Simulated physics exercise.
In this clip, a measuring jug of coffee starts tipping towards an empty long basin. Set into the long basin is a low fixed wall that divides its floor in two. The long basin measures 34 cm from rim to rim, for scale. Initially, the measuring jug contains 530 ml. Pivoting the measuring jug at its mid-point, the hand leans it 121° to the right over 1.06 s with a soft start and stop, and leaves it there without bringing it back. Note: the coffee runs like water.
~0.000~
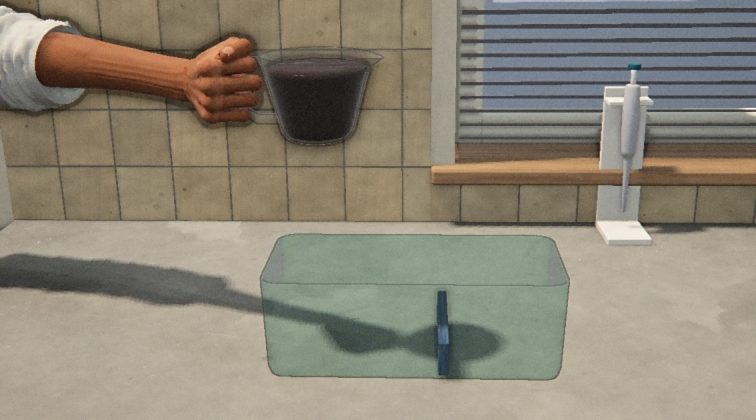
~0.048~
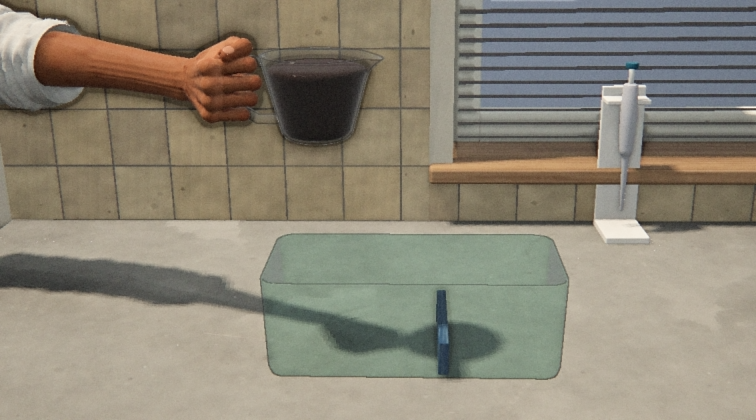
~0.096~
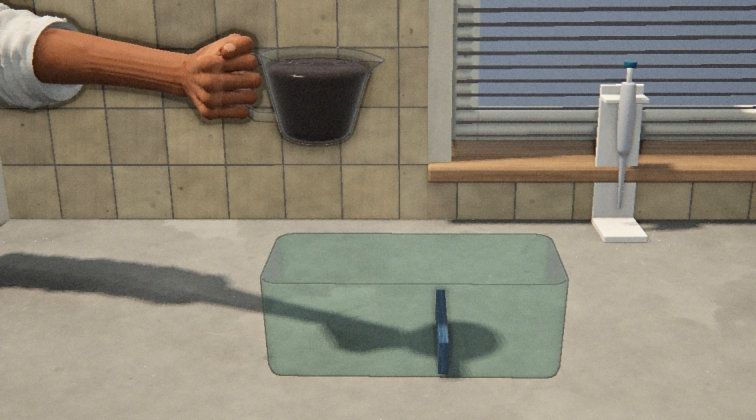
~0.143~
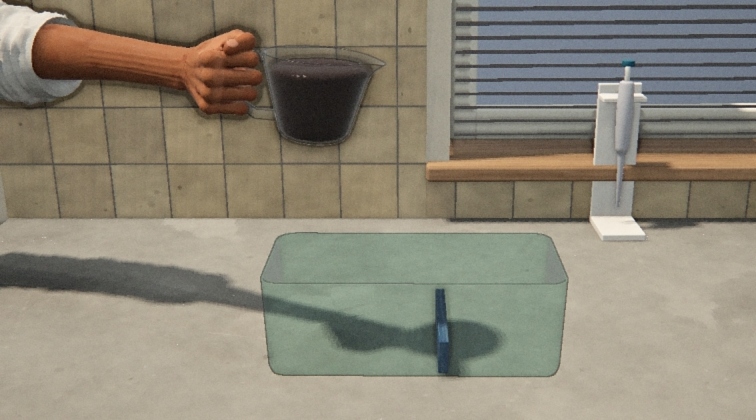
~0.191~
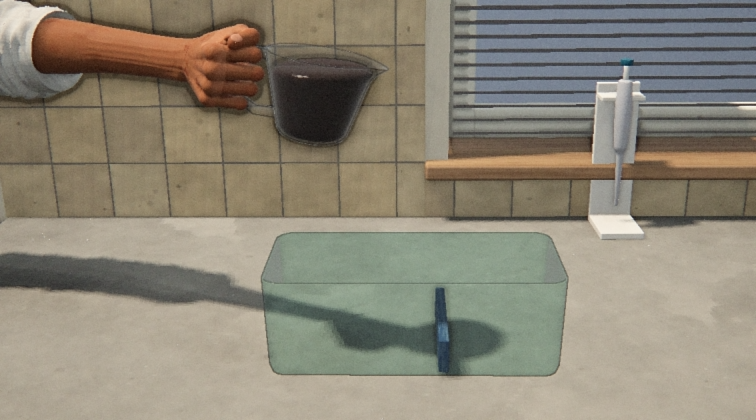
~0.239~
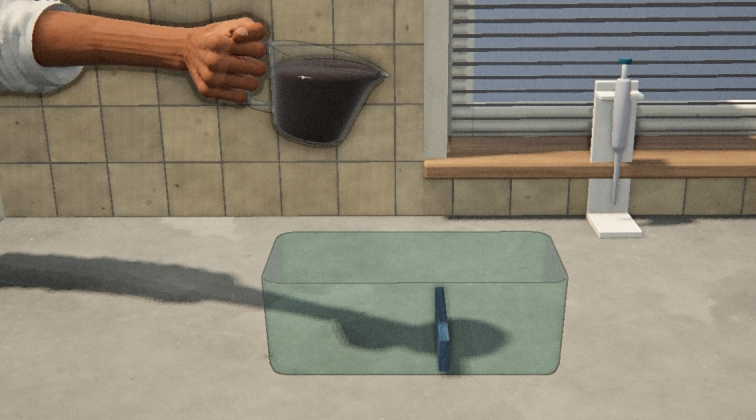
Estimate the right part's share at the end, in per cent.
Roughly 45 per cent is in the right part.
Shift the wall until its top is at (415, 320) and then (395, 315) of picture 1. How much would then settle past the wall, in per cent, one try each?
Respectively close to 75 and 85 %.
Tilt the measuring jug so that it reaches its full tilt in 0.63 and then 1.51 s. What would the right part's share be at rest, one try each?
Some 30 and 55 per cent, in that order.
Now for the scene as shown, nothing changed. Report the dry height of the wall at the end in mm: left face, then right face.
For the left, around 32 mm; for the right, around 28 mm.
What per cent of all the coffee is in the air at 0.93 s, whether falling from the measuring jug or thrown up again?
I'd put it at about 8 per cent of the liquid.
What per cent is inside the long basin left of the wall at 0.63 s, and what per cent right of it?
About 2 left, 14 right.
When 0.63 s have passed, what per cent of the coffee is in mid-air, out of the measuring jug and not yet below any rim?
I'd put it at about 36 percent.
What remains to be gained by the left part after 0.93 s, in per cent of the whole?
Some 5 per cent.
Then, 0.63 s in, the tilt is 79° and 46 per cent is still to pour, 2 is left of the wall and 15 right of it.
Then, 0.93 s in, the tilt is 116° and 1 per cent is still to pour, 47 is left of the wall and 44 right of it.
Then, 1.23 s in, the tilt is 121° and 0 per cent is still to pour, 52 is left of the wall and 45 right of it.
Then, 1.56 s in, the tilt is 121° and 0 per cent is still to pour, 52 is left of the wall and 45 right of it.
Finally, 52 per cent lies left of the wall, 45 right of it and 3 outside.
